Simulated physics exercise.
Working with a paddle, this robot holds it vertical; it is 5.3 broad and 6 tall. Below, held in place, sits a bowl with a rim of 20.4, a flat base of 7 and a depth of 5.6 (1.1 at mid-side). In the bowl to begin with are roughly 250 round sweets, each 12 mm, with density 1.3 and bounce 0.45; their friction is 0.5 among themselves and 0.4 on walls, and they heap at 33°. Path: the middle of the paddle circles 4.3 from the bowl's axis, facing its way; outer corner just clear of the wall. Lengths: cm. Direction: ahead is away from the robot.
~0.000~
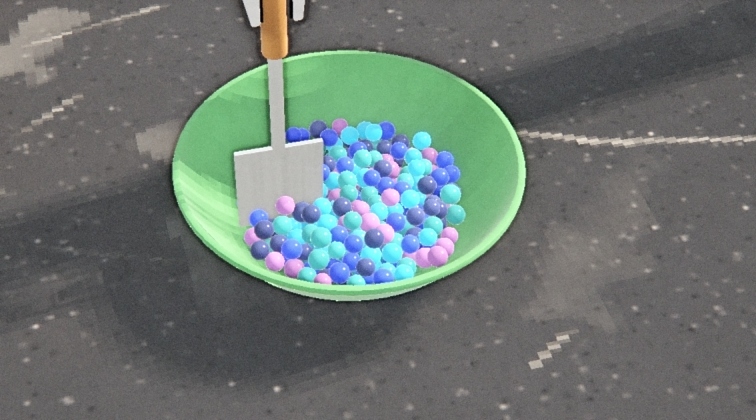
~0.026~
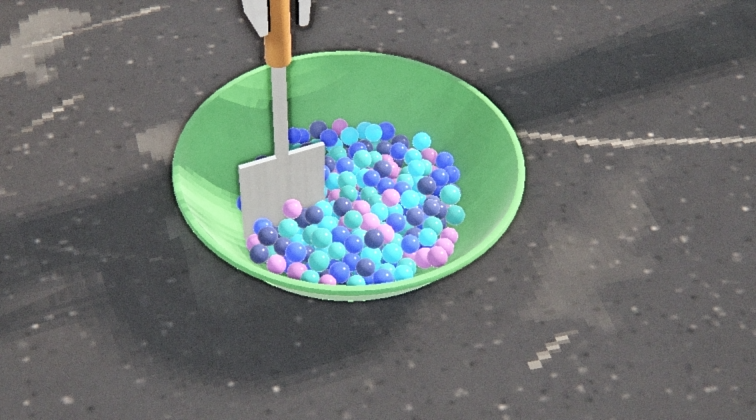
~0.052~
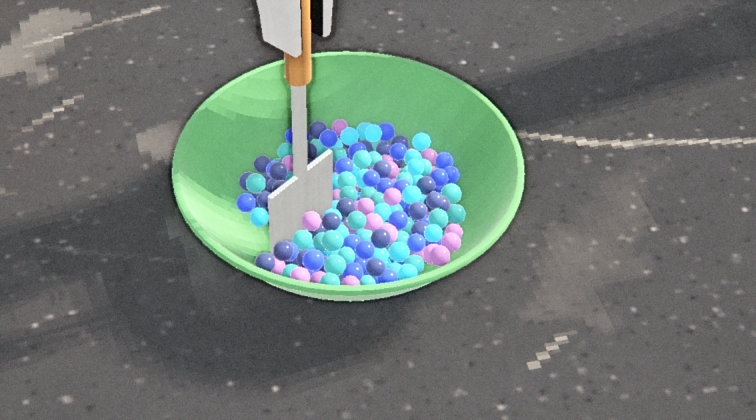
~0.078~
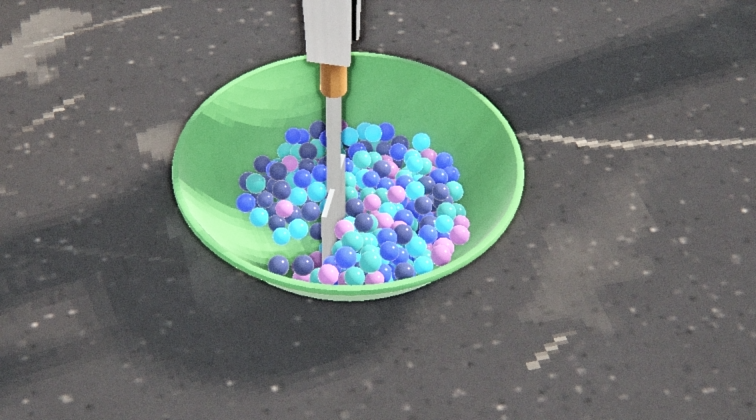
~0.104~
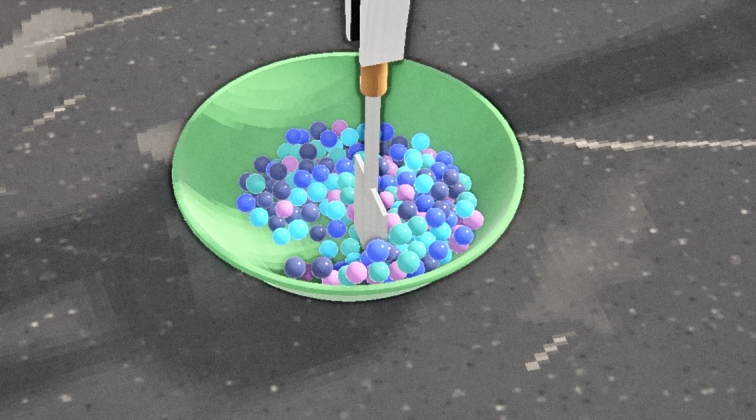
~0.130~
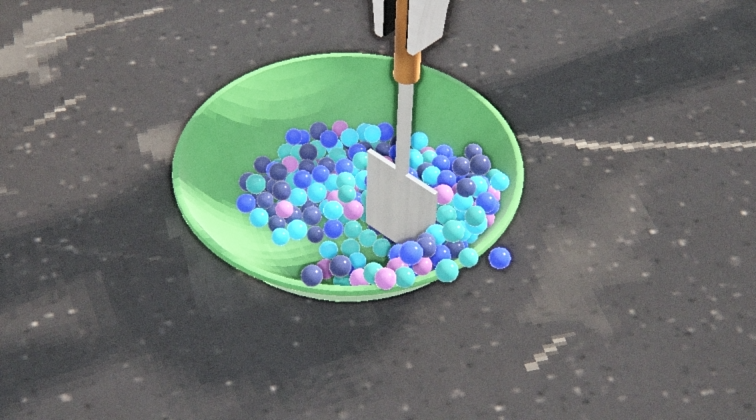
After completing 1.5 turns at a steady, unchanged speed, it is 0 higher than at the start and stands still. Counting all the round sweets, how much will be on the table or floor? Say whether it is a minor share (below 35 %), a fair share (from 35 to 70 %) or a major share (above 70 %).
A fair share.
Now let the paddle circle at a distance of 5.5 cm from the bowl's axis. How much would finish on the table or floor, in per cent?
Then about 40 per cent.
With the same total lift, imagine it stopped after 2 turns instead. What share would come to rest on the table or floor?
It would be around 55 percent.
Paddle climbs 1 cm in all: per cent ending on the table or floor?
It comes to some 50 per cent.
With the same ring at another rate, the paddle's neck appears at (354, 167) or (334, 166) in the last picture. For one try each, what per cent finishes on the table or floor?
About 25 and 10 %.
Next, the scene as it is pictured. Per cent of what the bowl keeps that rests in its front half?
Roughly 50 percent of it.
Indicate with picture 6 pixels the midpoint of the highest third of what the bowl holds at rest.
Centre of top third: Approx. (370, 199).
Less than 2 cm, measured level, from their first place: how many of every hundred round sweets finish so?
Near 5 per cent of the pieces.
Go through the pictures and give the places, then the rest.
The first frame shows paddle neck at (278, 127), 0° round; upper third of the load around (356, 195), from x 245 to 455, top at y 125; 246 in the bowl.
The second frame shows paddle neck at (281, 136), 10° round; upper third of the load around (351, 199), from x 245 to 455, top at y 125.
The third frame shows paddle neck at (300, 154), 36° round; upper third of the load around (352, 215), from x 245 to 455, top at y 125.
The fourth frame shows paddle neck at (334, 165), 65° round; upper third of the load around (368, 225), from x 245 to 460, top at y 130.
The fifth frame shows paddle neck at (371, 165), 94° round; upper third of the load around (406, 225), from x 245 to 475, top at y 130; 245 in the bowl, 1 in flight or on the tool.
The sixth frame shows paddle neck at (403, 152), 123° round; upper third of the load around (444, 208), from x 245 to 500, top at y 130; 239 in the bowl, 7 in flight or on the tool.
After 0.27 s, 281° round, highest piece 13 above the table; 175 in the bowl, 18 on the table or floor, 53 in flight or on the tool.
After 0.41 s, 79° round, highest piece 11 above the table; 132 in the bowl, 81 on the table or floor, 33 in flight or on the tool.
After 0.68 s, 180° round, highest piece 4 above the table; 133 on the table or floor, 113 in the bowl.
After 1.38 s, 180° round, highest piece 3 above the table; 133 on the table or floor, 113 in the bowl.
At rest, 133 on the table or floor, 113 in the bowl. That is 54 % on the table or floor.
